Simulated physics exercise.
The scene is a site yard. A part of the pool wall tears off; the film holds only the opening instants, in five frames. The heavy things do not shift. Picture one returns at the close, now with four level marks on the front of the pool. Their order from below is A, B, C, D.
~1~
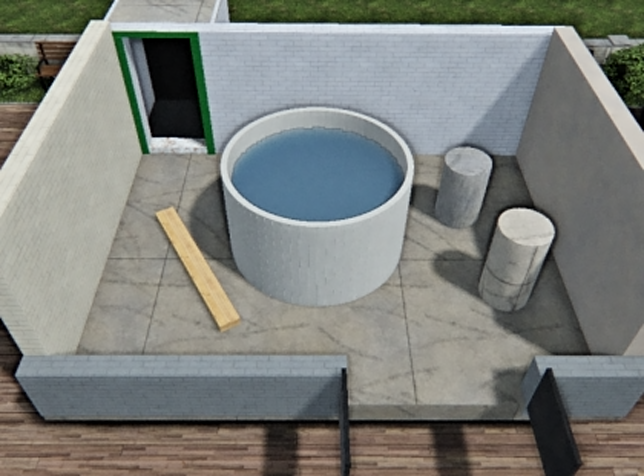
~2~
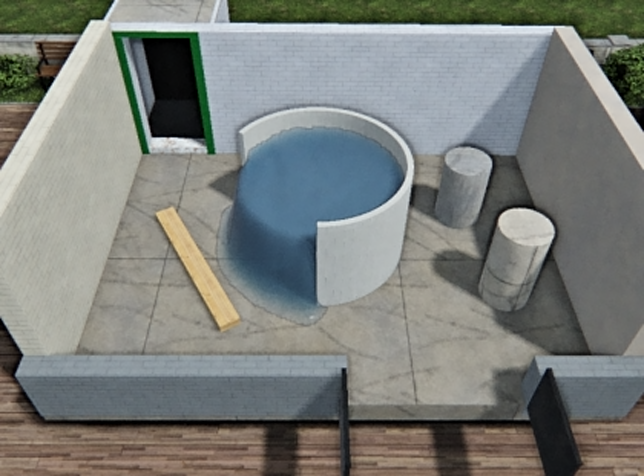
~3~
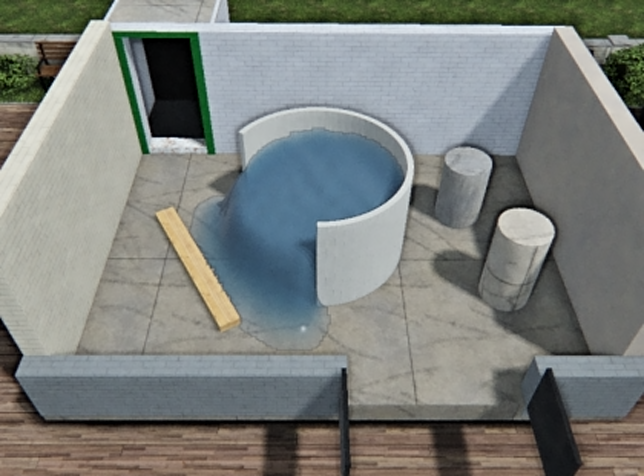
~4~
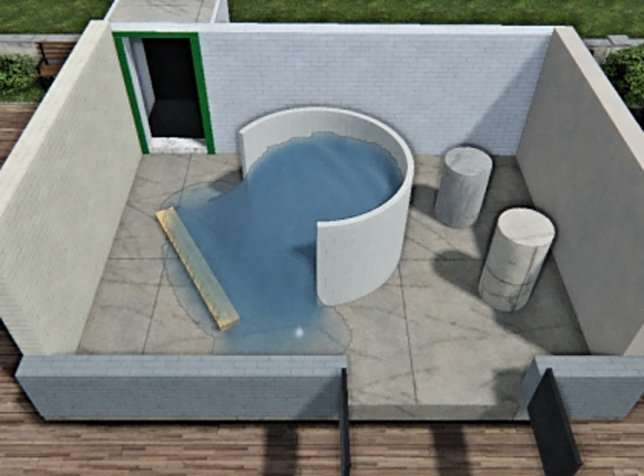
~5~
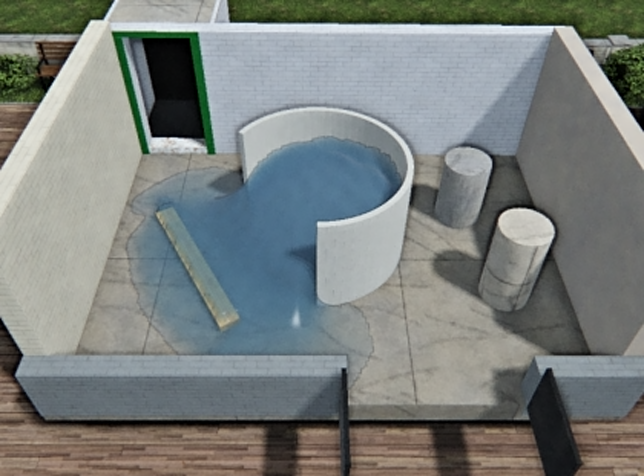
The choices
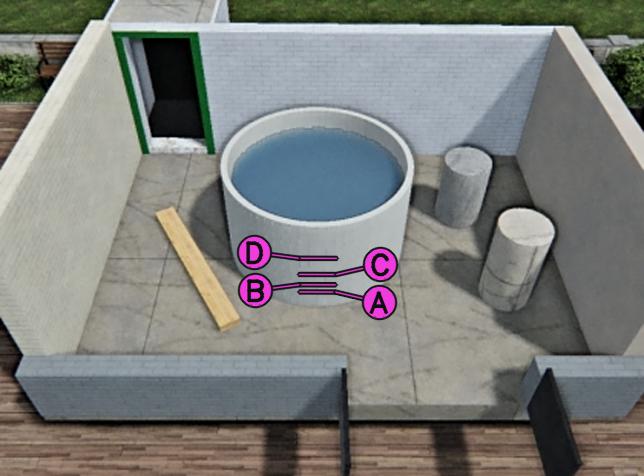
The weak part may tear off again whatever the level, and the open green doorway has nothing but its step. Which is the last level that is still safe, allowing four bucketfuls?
B is the one.
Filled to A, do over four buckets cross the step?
No, that is safe.
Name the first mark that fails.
Here it is mark C.
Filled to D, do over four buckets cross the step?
Yes, it does.
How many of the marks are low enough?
Two of them.
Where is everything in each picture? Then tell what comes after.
Water in the pool at rest, its middle at (317, 177); foot of the green doorway at (179, 153); open gate at (442, 353), in the first picture.
Front seen at (303, 304), 3 % of the ground wet, in the second picture.
Front seen at (213, 200), 8 % of the ground wet, in the third picture.
Front seen at (185, 191), 18 % of the ground wet, in the fourth picture.
Front seen at (181, 175), 29 % of the ground wet, in the fifth picture.
On the marked copy, A at (317, 292); B at (317, 284); C at (317, 274); D at (317, 258); from the bottom up A, B, C, D.
With A, nothing gets over.
With B, a bucket or two gets in.
With C, about 10 bucketfuls get in.
With D, dozens of bucketfuls pour in.
